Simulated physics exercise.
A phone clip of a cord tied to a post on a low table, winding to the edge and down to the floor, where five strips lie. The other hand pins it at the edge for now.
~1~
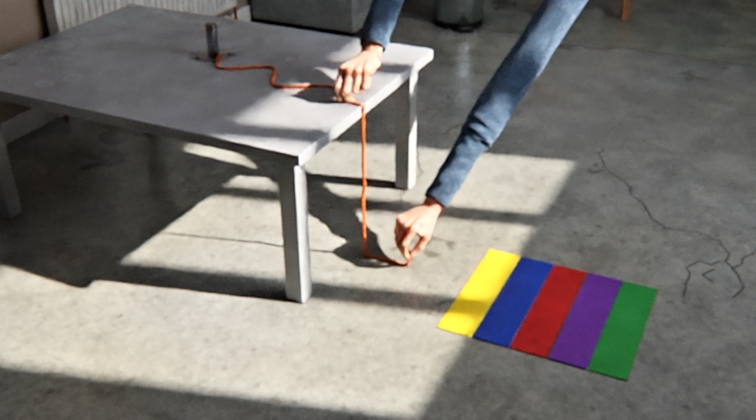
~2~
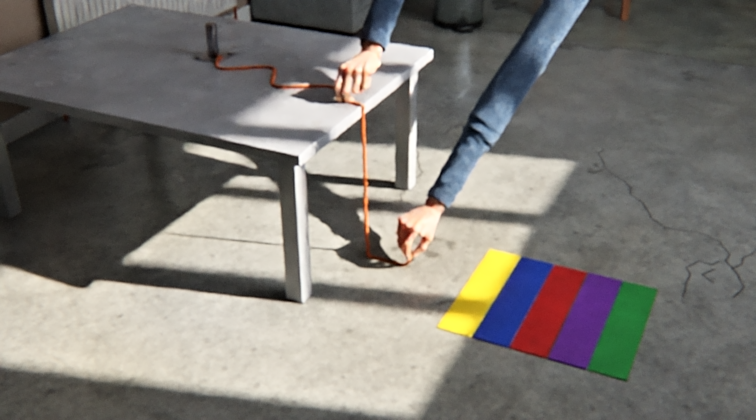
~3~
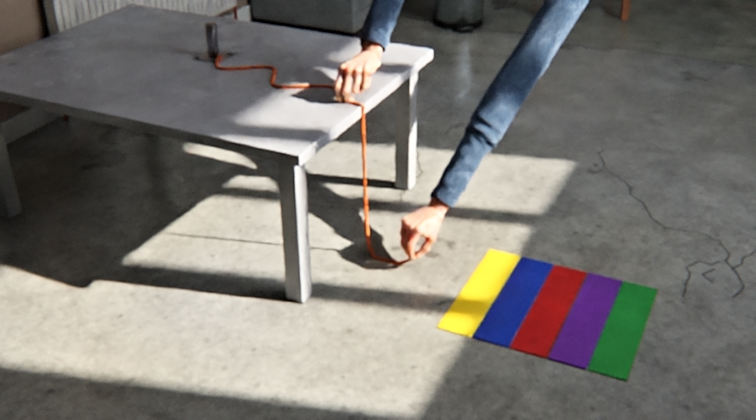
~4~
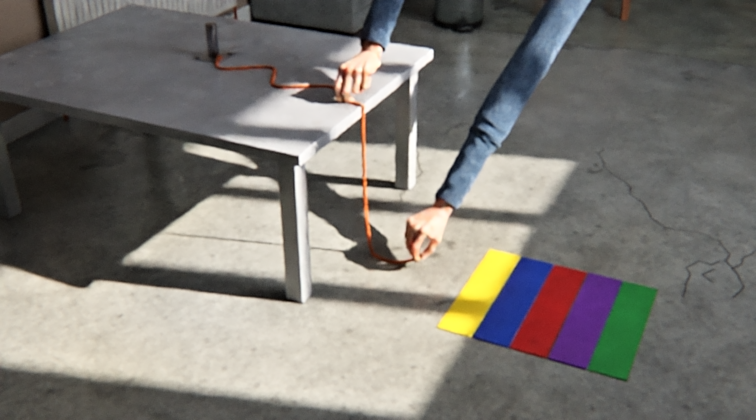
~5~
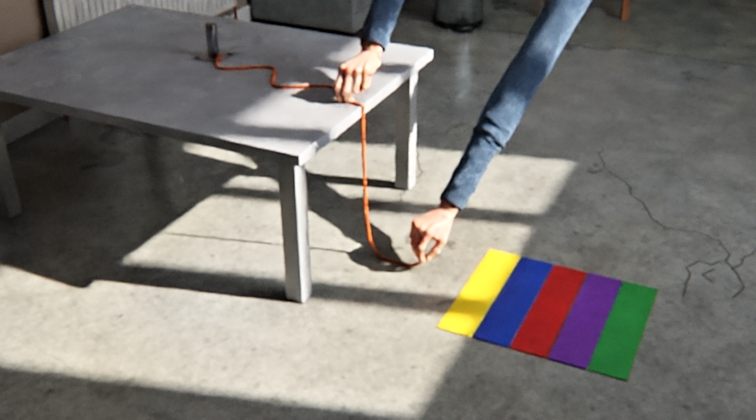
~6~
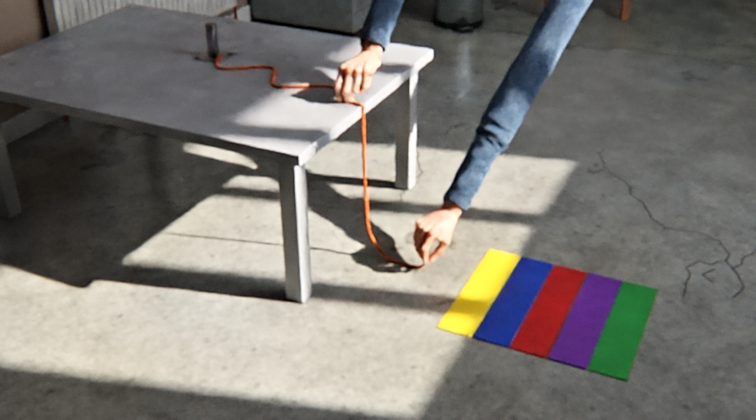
The video shows an orange cord running from a post across a low table and over its edge, where one hand pins it, while another hand near the floor moves the cord's lower end slightly right beside five coloured strips.
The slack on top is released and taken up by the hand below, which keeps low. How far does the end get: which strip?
It gets as far as the purple strip.
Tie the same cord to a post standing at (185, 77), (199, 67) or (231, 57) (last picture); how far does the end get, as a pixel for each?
Try by try, around (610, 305), (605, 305) and (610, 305).
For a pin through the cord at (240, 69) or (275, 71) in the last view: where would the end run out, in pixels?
About (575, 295) and (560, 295).
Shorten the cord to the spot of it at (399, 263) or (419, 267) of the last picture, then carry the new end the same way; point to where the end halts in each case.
Near (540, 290) and (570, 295).
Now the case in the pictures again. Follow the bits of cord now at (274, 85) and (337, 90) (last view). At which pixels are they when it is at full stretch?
Near (320, 86) and (376, 109).
Soon after, end near (537, 287); over red.
After that, end near (573, 296); over red.
At the stop, end near (593, 301); over purple. The purple one.
